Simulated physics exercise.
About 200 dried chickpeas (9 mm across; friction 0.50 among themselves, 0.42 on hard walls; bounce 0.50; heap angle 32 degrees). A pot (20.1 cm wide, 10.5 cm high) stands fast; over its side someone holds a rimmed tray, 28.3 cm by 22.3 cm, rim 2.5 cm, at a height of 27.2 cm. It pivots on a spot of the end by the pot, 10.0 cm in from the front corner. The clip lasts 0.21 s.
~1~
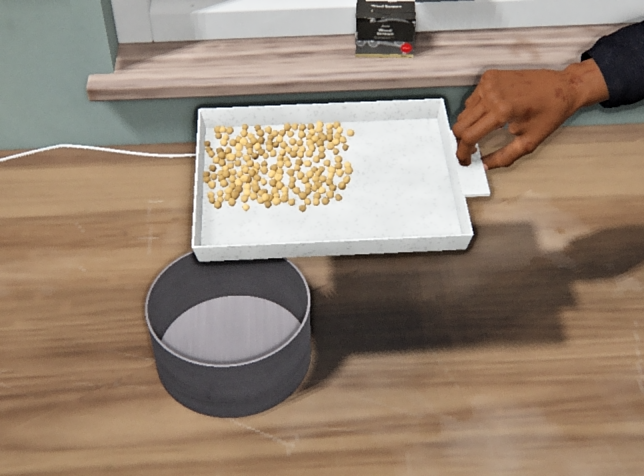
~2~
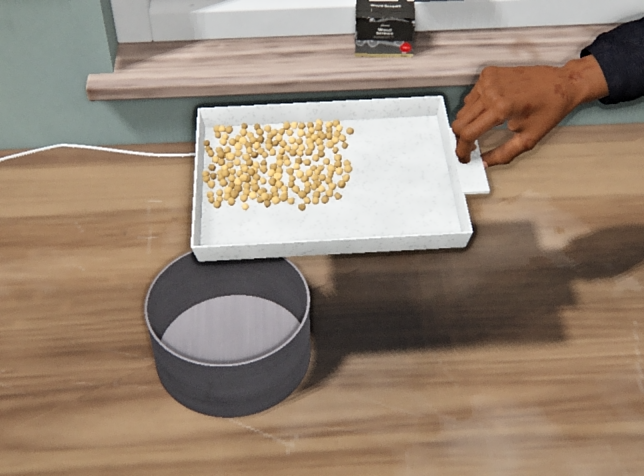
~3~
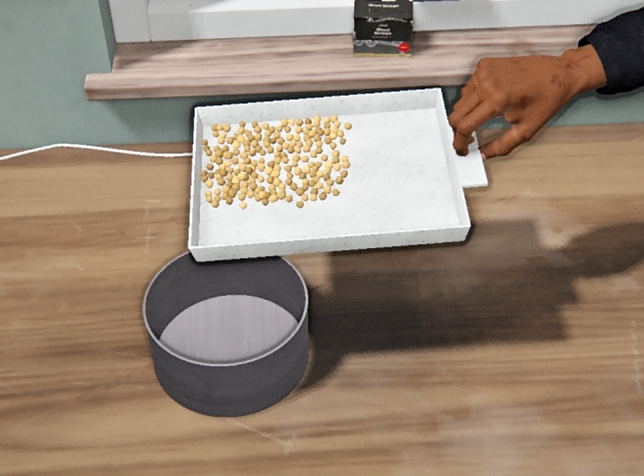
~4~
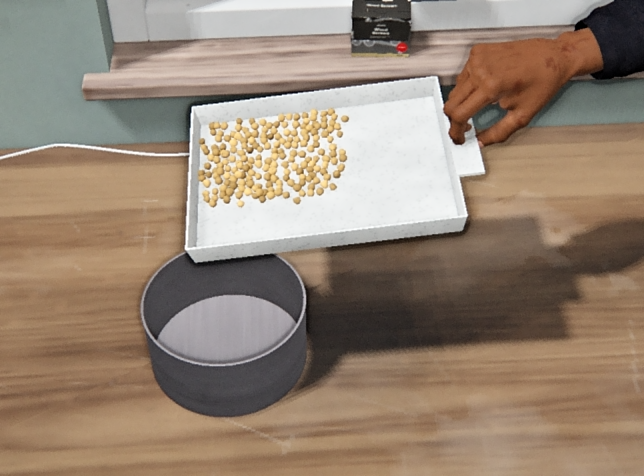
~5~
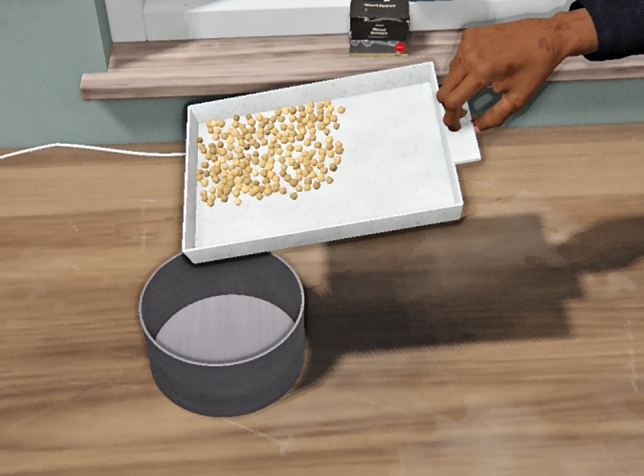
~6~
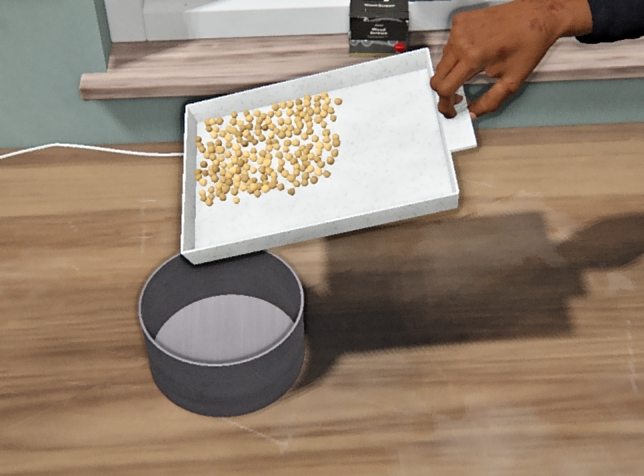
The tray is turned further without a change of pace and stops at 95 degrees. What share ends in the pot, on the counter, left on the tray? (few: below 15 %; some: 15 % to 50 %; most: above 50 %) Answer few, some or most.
Pot some, counter most, tray few.
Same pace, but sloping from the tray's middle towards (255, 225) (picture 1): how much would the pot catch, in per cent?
About 65 per cent.
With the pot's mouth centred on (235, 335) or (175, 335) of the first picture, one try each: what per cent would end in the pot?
Some 45 and 75 per cent.
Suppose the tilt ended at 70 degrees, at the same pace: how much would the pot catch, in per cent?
Then about 0 per cent.
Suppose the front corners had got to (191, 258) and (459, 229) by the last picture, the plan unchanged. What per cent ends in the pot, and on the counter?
Pot 85, counter 15.
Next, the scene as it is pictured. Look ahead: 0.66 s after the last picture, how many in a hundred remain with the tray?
About 100 per cent.
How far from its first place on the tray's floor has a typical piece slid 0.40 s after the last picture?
Roughly 5 cm.
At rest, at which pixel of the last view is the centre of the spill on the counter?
Around (109, 378).
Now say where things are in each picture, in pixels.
The first frame shows tray tilt 0 degrees, front corners at (197, 244) and (467, 231); middle of the pieces at (280, 164); pot at (228, 301).
The second frame shows tray tilt 1 degrees, front corners at (197, 244) and (467, 229); middle of the pieces at (280, 163).
The third frame shows tray tilt 3 degrees, front corners at (194, 244) and (464, 223); middle of the pieces at (278, 161).
The fourth frame shows tray tilt 6 degrees, front corners at (191, 246) and (461, 213), lowest corner left front; middle of the pieces at (275, 157).
The fifth frame shows tray tilt 10 degrees, front corners at (188, 247) and (457, 202), lowest corner left front; middle of the pieces at (271, 152).
The sixth frame shows tray tilt 14 degrees, front corners at (186, 249) and (453, 191), lowest corner left front; middle of the pieces at (269, 148); pot at (221, 300).
Then, 0.40 s after the last picture, tilt 54 degrees; the tray holds 100 %, the pot 0 %.
Then, 0.66 s after the last picture, tilt 79 degrees; the tray holds 100 %, the pot 0 %.
Then, 1.04 s after the last picture, tilt 95 degrees; the tray holds 35 %, the pot 0 %.
In the end, pot 40 %, counter 55 %, tray 0 %.
